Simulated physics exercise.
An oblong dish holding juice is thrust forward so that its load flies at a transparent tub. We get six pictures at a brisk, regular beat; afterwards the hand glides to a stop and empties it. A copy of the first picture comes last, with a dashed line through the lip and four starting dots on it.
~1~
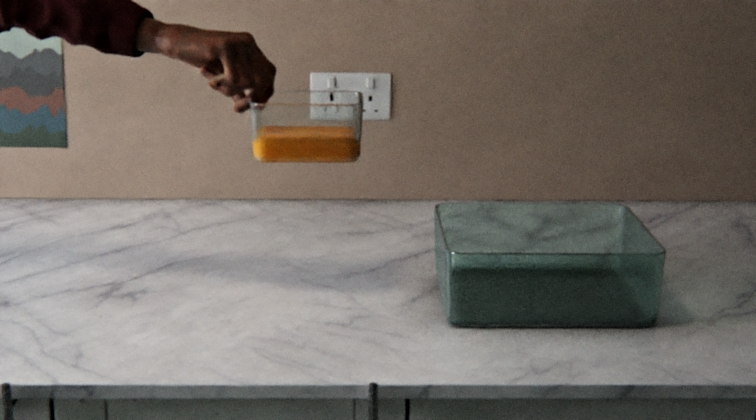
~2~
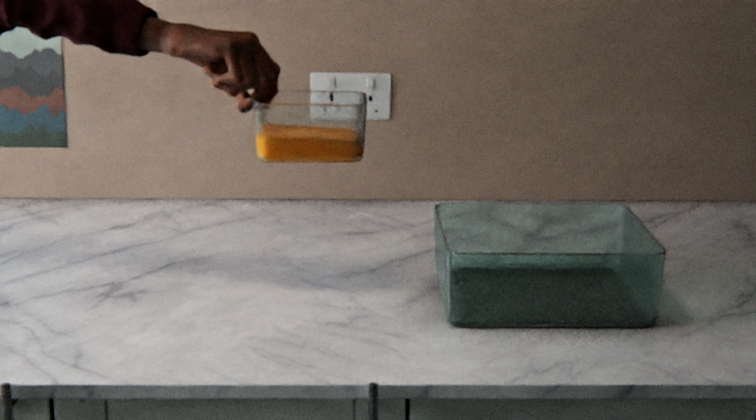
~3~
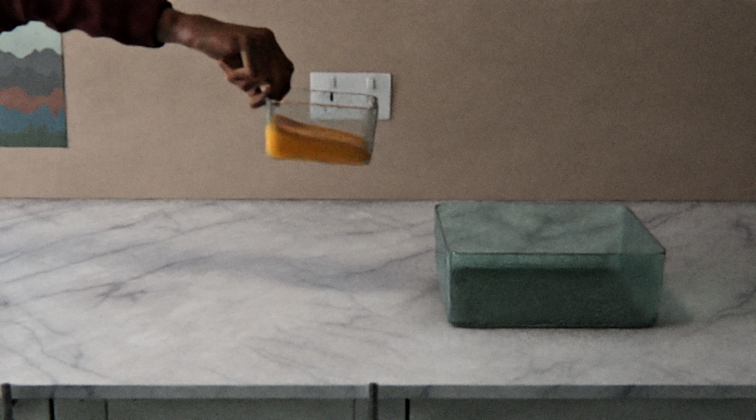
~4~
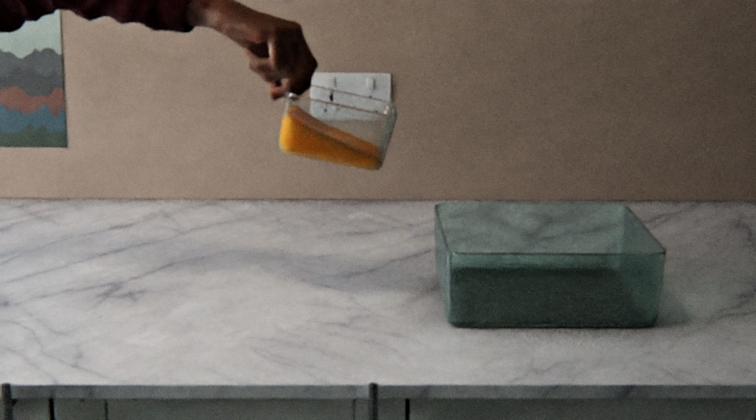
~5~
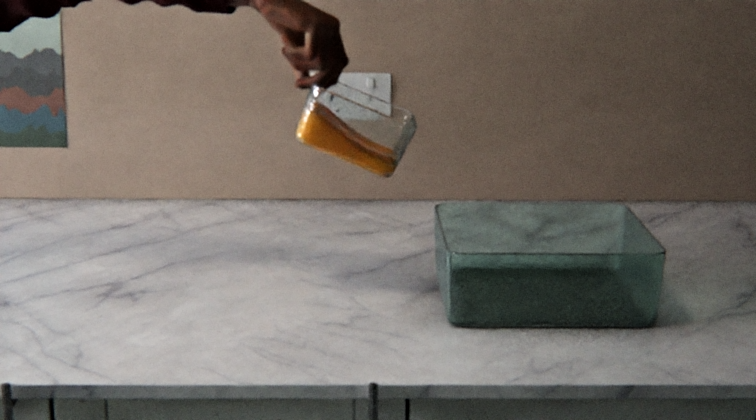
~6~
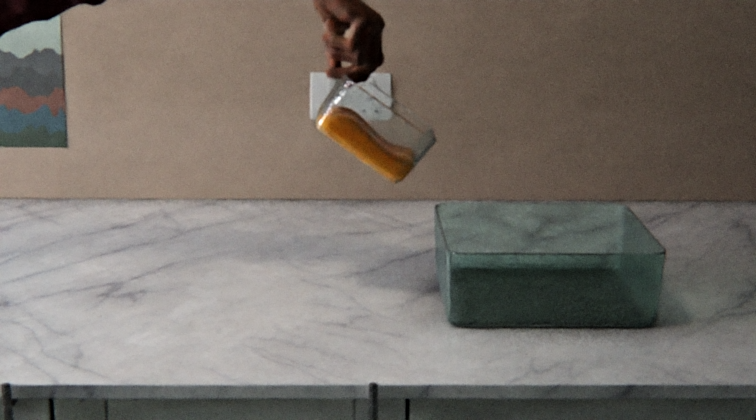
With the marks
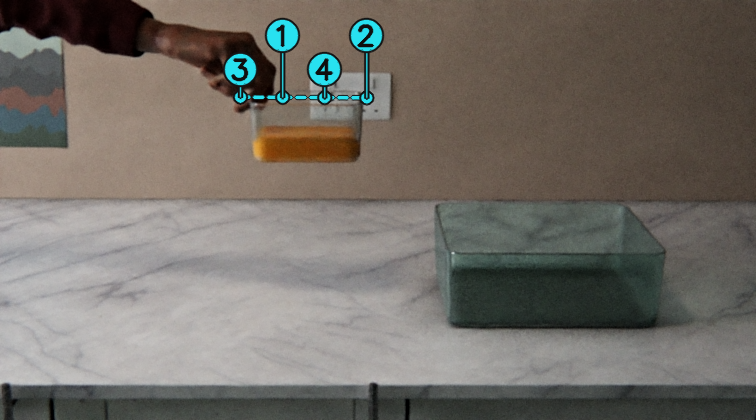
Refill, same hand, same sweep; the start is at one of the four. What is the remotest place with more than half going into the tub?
1 will do.
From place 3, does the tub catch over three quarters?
No, less.
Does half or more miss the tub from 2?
No.
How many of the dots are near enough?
Three of the four.
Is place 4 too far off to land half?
No, not at all.
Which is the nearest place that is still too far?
It is 3.
On the marked copy, 1 at (282, 97); 2 at (366, 97); 3 at (240, 97); 4 at (324, 97).
With 1, about 66 % lands in the tub, 26 % falls short and 8 % goes beside or beyond.
With 2, about 88 % lands in the tub, 4 % falls short and 8 % goes beside or beyond.
With 3, about 34 % lands in the tub, 61 % falls short and 5 % goes beside or beyond.
With 4, about 81 % lands in the tub, 11 % falls short and 8 % goes beside or beyond.
